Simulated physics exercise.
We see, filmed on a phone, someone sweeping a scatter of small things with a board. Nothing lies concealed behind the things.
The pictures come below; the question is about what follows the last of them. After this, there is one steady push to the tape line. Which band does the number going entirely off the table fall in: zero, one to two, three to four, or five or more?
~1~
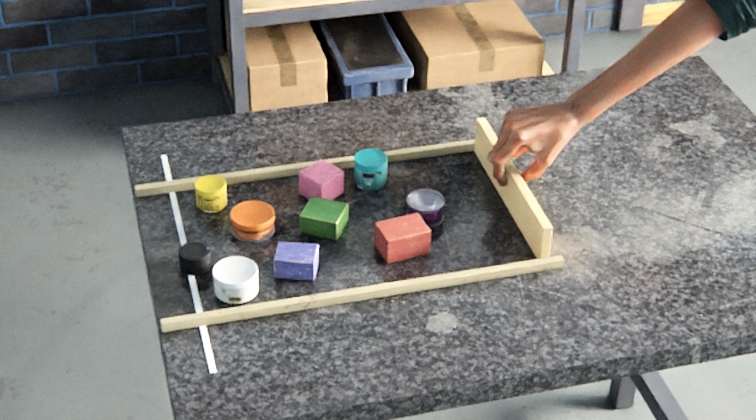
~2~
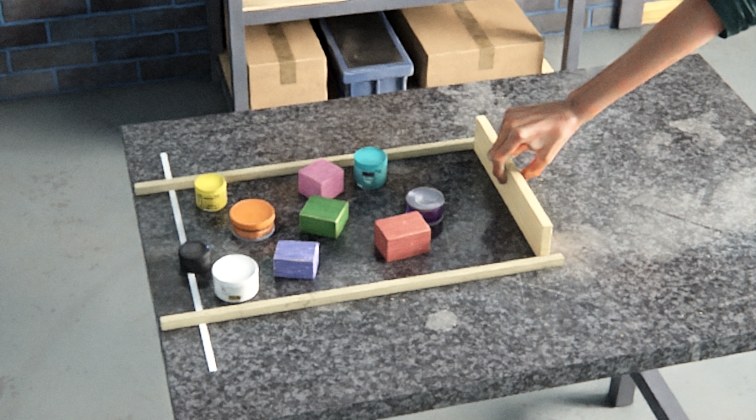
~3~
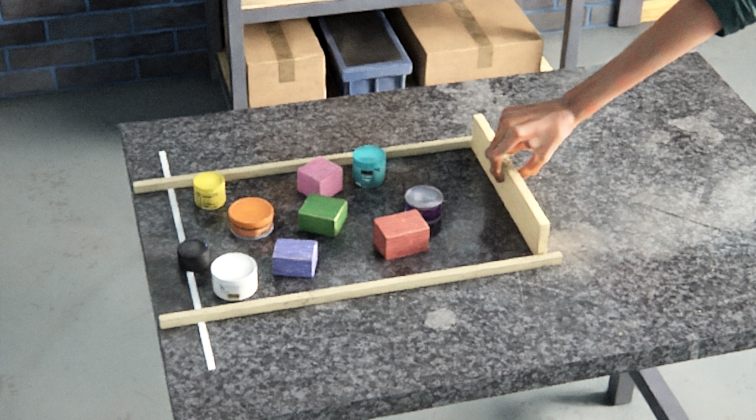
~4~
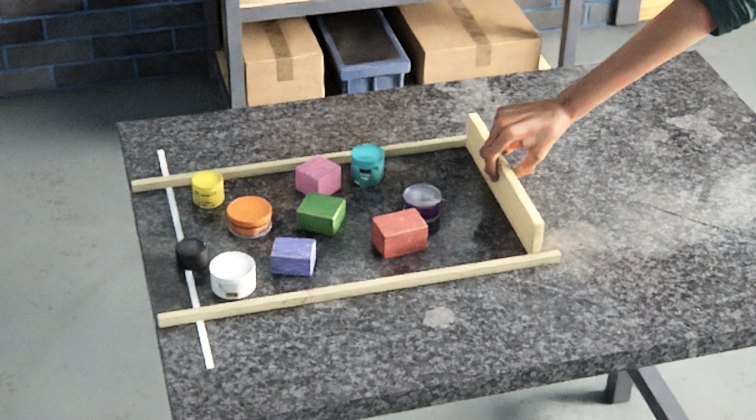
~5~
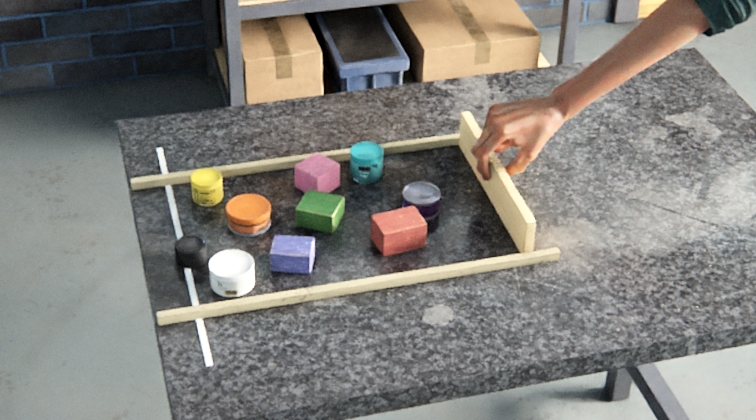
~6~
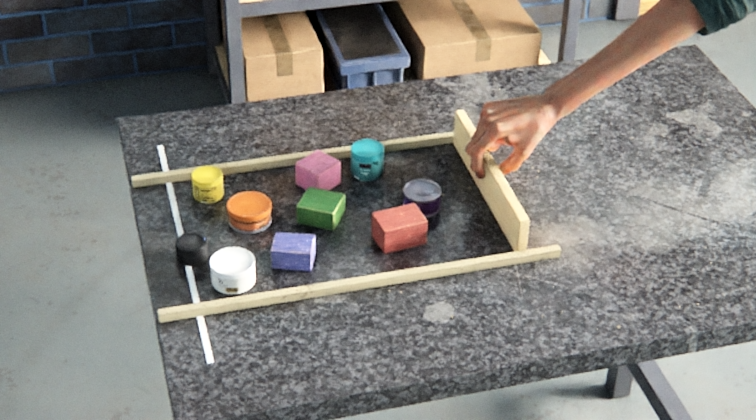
Drops: At least five.
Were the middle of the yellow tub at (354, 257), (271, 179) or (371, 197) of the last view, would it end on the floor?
Results in order - still up; down; still up.
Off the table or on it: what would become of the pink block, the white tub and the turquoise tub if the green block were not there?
Pink block - safe, white tub - gone, turquoise tub - safe.
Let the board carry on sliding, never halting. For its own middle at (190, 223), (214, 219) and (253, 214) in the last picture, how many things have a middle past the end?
6, 2 and 0.
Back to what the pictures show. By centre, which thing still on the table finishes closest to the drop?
Nearest at the end: The yellow tub.
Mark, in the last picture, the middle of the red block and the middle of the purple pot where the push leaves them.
The red block settles near (164, 262); as for the purple pot, near (163, 236).
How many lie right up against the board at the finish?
All in all, 3.
Soon after, none off yet; black lid at rest near (192, 249); yellow tub at rest near (208, 185); white tub at rest near (233, 271).
Then, none off yet; black lid at rest near (192, 249); yellow tub at rest near (208, 185); white tub moving near (224, 275).
Further on, none off yet; black lid moved a little near (177, 252); yellow tub moved about its own width near (175, 181); white tub moved well along near (142, 296).
At rest, the number that fall off is five or more; fallen, pink block, green block, blue block, orange pot, white tub and black lid.
